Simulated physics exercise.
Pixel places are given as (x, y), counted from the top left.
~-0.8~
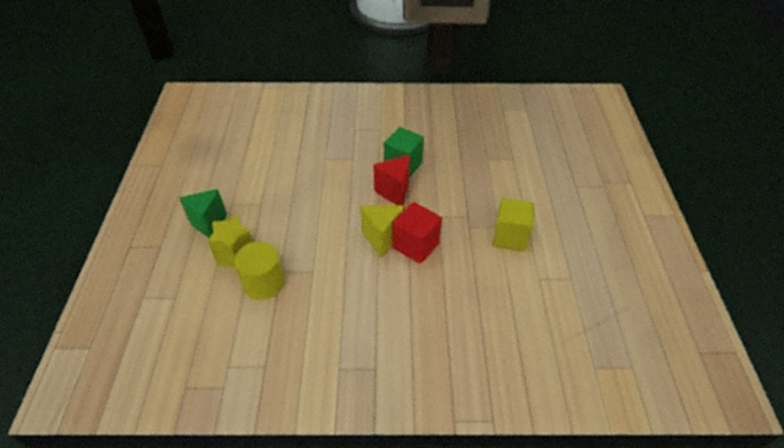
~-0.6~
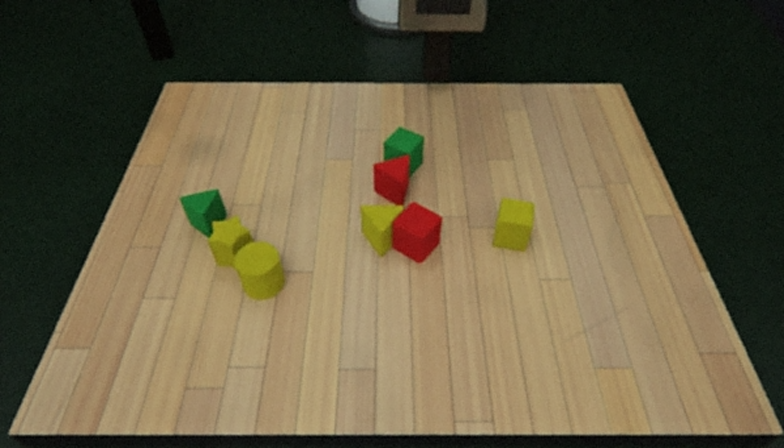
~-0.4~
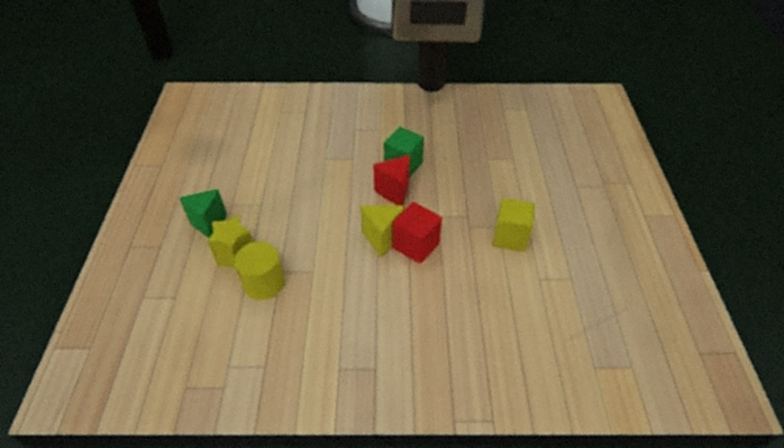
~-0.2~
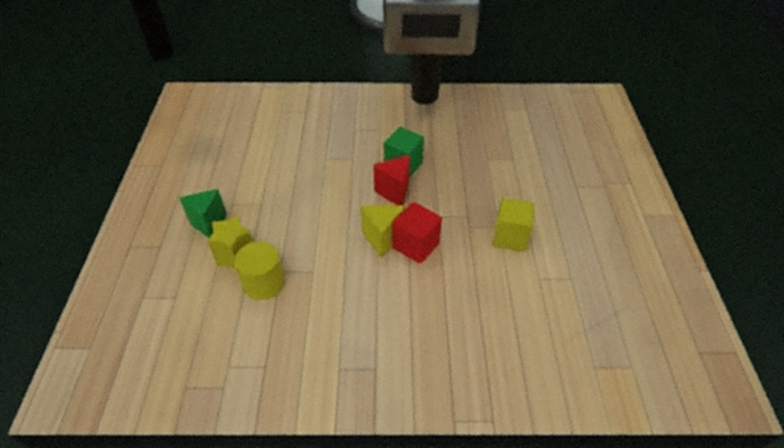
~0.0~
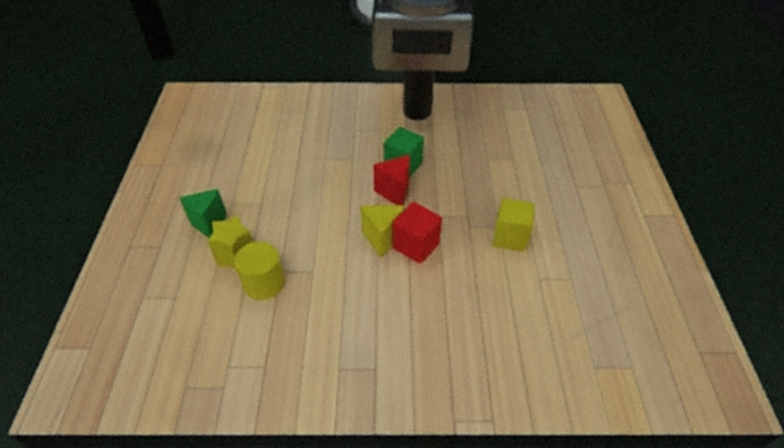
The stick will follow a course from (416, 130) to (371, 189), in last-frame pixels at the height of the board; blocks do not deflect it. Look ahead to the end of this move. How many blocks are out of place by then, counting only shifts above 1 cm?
Three or more blocks.
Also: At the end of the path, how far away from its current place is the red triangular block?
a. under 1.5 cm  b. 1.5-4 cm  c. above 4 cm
My pick is c.
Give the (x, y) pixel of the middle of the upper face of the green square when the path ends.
That would be at about pixel (387, 183).
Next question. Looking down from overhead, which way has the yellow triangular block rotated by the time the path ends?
My prediction: CW.
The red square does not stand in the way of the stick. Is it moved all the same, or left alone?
It is moved from its place.
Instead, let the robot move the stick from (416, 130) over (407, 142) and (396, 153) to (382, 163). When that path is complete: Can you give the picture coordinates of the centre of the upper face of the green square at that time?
My estimate: (393, 156).
The first path, step by step. One third of the way, stick at (402, 131); green square at (403, 143), turned 15° anticlockwise.
Two thirds of the way, stick at (387, 151); red triangular block at (399, 184); green square at (396, 163), turned 55° anticlockwise.
At the end, stick at (371, 172); yellow triangular block at (383, 218), turned 20° clockwise; red triangular block at (402, 203), turned 20° anticlockwise; green square at (387, 183), turned 75° anticlockwise; red square at (429, 230).
